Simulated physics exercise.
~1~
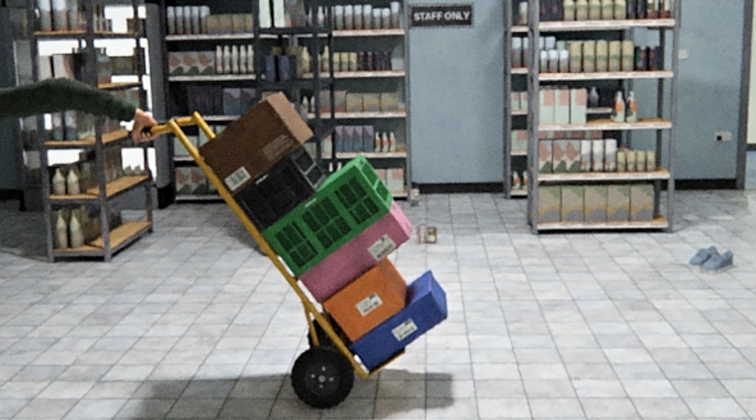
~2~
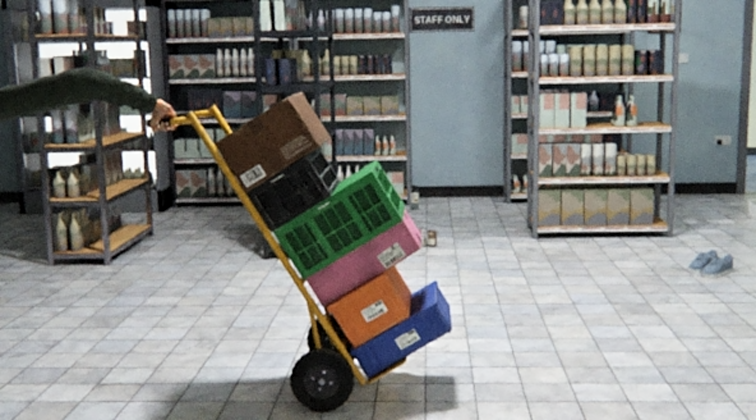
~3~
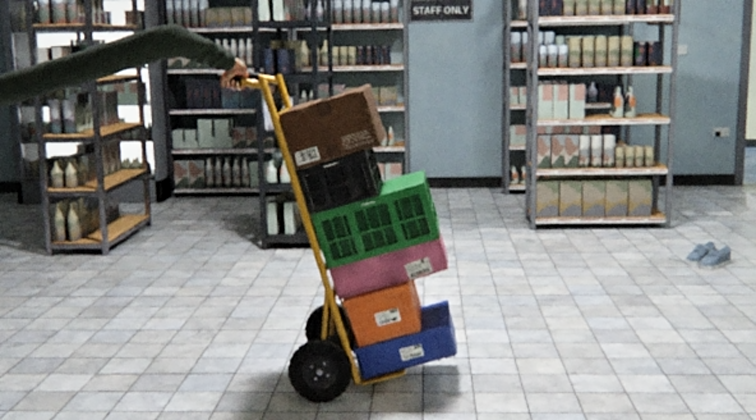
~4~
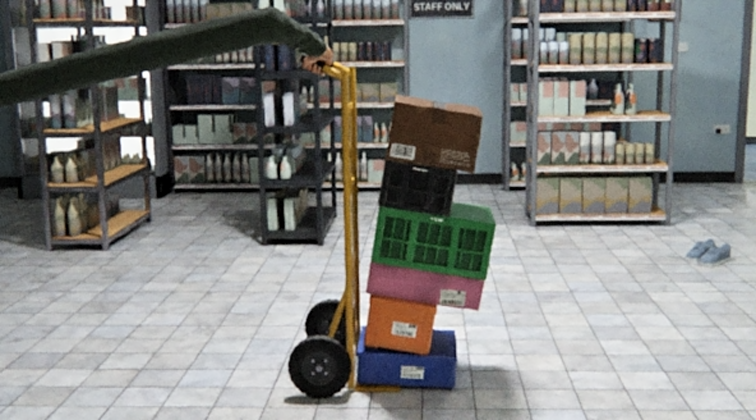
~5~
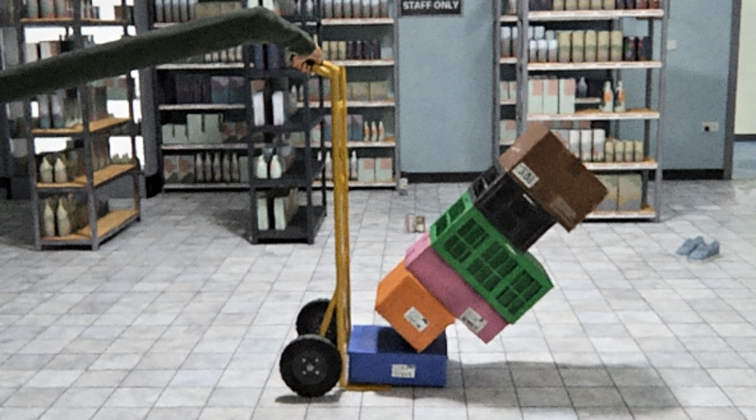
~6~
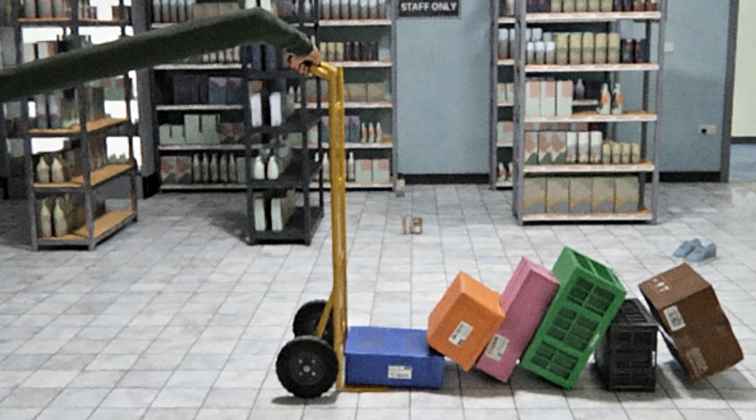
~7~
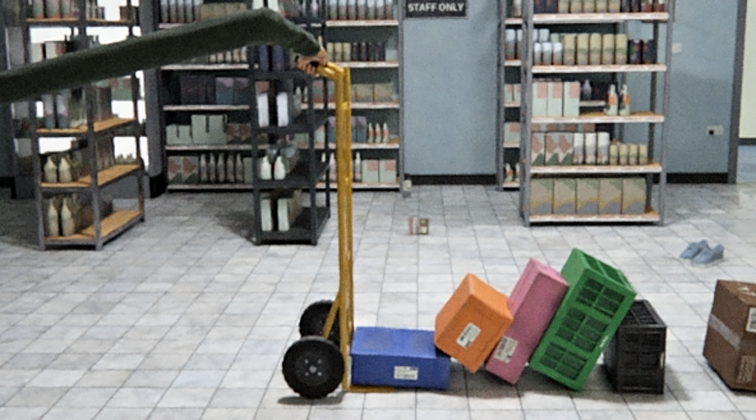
In a tiled stockroom lined with shelves of bottles and boxes, a hand at the left holds the handle of a yellow hand truck tilted back under a stack of six boxes and crates. The arm pushes the truck upright, and it stops with its plate on the floor. The stack above the blue tote keeps going, leaning right and toppling over. The brown box, black crate, green crate and pink parcel spill onto the floor, and the brown box tumbles farthest right. The orange tote ends tipped over against the blue tote, which stays upright on the plate.
